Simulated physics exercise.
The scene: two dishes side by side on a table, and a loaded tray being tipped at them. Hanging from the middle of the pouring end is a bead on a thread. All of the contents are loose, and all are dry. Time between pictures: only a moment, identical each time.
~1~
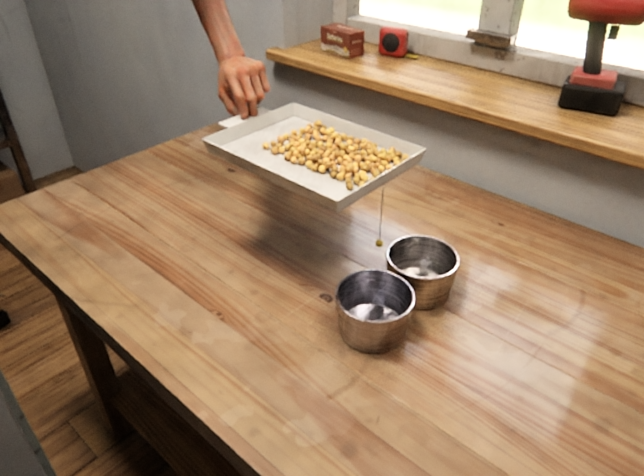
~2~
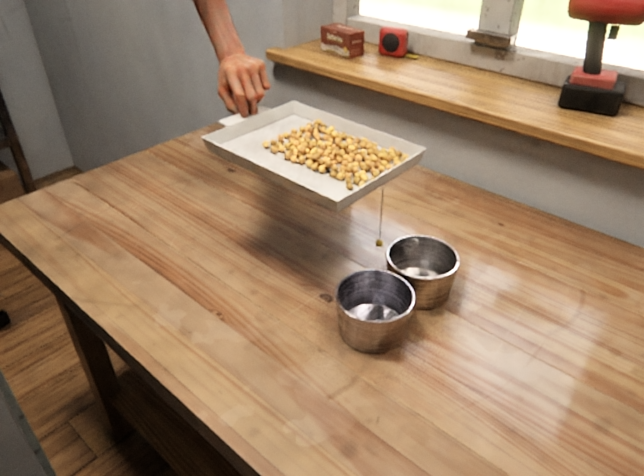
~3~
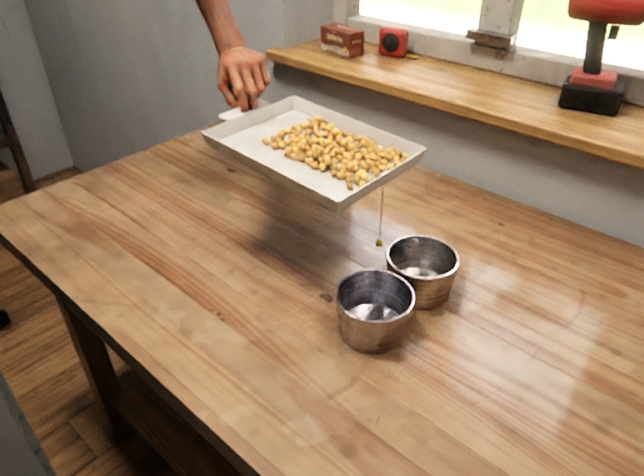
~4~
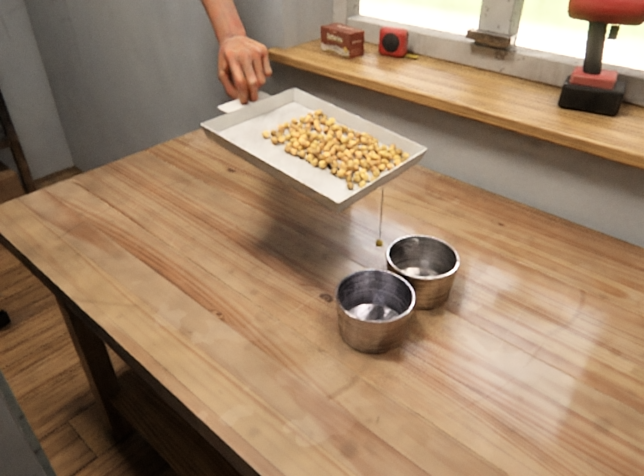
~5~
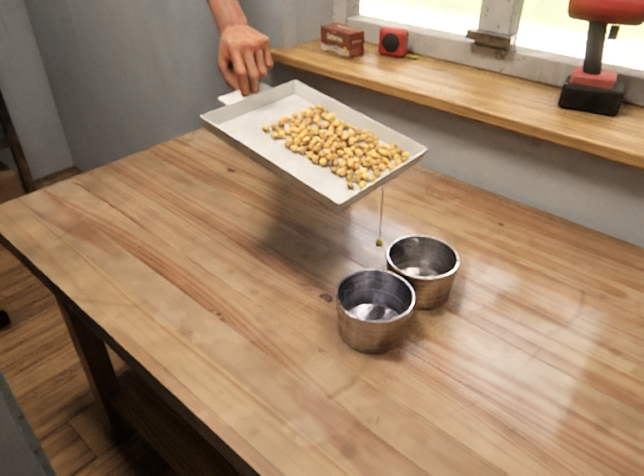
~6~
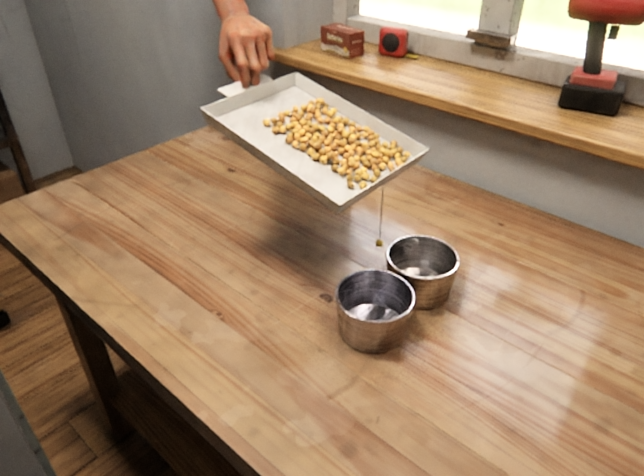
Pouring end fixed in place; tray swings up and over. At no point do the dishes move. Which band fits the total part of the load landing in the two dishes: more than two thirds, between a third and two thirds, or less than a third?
More than two thirds lands in them.
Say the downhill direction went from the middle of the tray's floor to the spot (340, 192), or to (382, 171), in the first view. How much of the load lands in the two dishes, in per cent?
So it's 60 percent with the first slope and 50 percent with the other.
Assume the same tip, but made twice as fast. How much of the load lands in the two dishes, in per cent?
About 80 %.
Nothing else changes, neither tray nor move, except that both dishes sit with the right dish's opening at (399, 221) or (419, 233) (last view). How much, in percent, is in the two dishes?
Approximately 0 percent, followed by approximately 30 percent.
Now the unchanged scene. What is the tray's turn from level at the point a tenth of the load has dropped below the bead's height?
Around 105° at that moment.
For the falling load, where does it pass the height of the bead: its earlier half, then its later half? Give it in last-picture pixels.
The opening half passes (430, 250), the closing half (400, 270).
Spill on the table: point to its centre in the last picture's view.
Estimated middle: Around (504, 327).
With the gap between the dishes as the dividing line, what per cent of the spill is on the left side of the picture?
Some 10 %.
Just after the last frame, tray tipped steeply; every one on the tray.
A moment on, tray tipped right over; almost all on the tray; just a few in the left dish; just a few outside both; just a few in the air.
Further on, tray tipped past a quarter turn; roughly a third in the left dish; roughly half in the right dish; roughly a quarter outside both.
When it is over, tray tipped past a quarter turn; roughly a third in the left dish; roughly half in the right dish; roughly a quarter outside both.
